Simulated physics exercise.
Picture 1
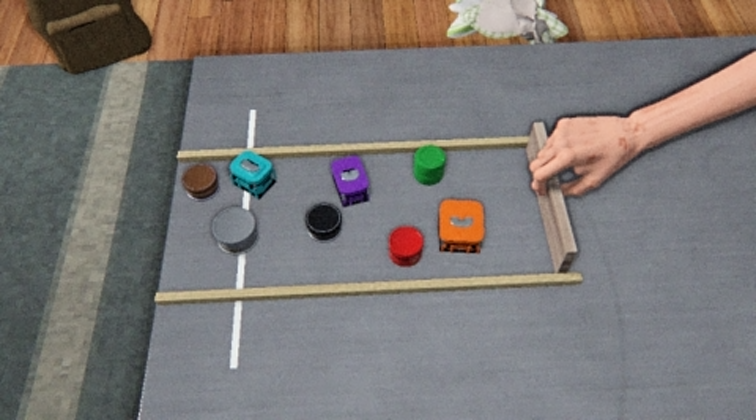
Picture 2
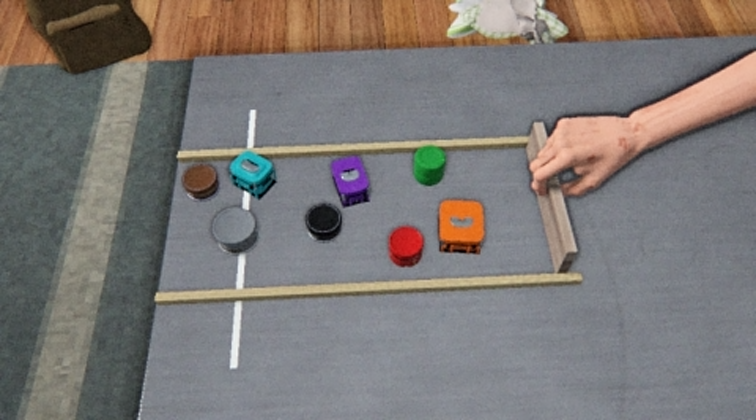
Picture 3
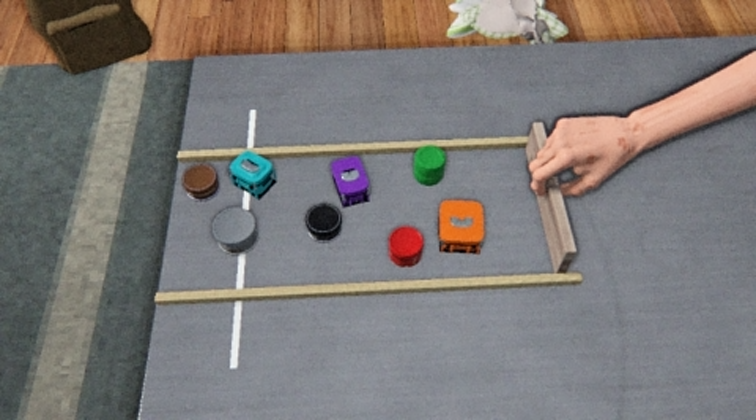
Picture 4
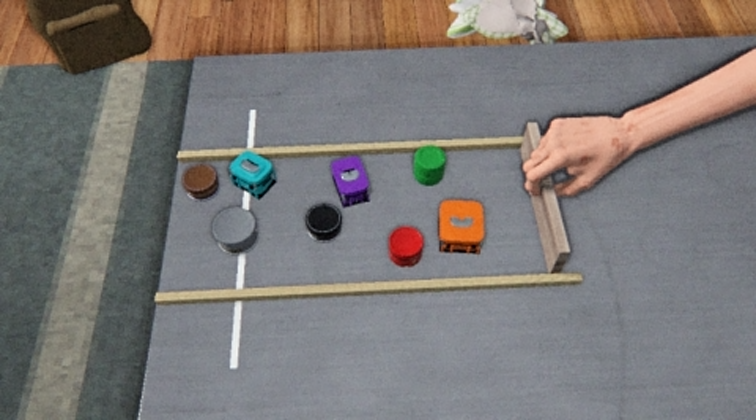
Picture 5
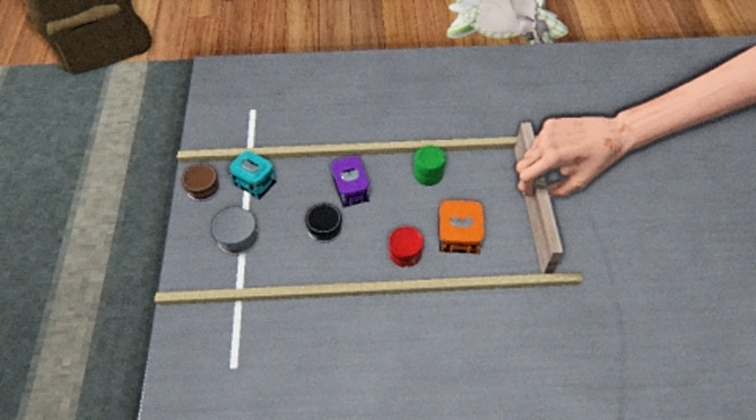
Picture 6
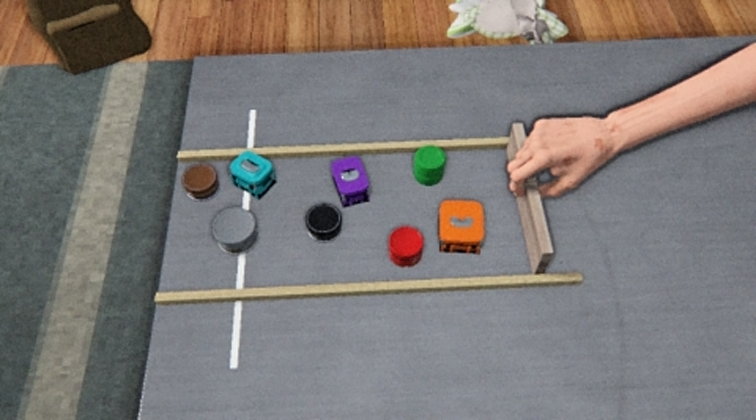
The video shows eight small coloured objects scattered between two rails on a grey surface, with a white strip crossing the left side. A hand holds a board upright at the right, then slides it slightly left; the objects stay still.
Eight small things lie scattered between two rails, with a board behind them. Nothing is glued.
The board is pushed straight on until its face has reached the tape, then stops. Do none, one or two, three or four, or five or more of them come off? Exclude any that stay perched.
One or two of them come off.
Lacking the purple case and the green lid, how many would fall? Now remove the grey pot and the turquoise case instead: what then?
The first count is 1 and the second is 0.
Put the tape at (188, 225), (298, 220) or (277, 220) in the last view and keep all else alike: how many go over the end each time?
Try by try, 5, 0 and 0.
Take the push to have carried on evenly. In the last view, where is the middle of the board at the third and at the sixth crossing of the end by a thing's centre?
At (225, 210) for the third, at (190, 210) for the sixth.
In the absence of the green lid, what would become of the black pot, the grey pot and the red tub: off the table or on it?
Result: Black pot stays, grey pot comes off, red tub stays.
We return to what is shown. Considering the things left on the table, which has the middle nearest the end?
That would be the brown pot, the foremost.
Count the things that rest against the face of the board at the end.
Counting them up gives 3.
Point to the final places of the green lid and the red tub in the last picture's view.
Near (231, 175) and (181, 259).
A little later, none off yet; brown pot at rest near (201, 183); grey pot at rest near (236, 232); turquoise case at rest near (253, 174).
When it is over, the number that fall off is one or two; down, grey pot.
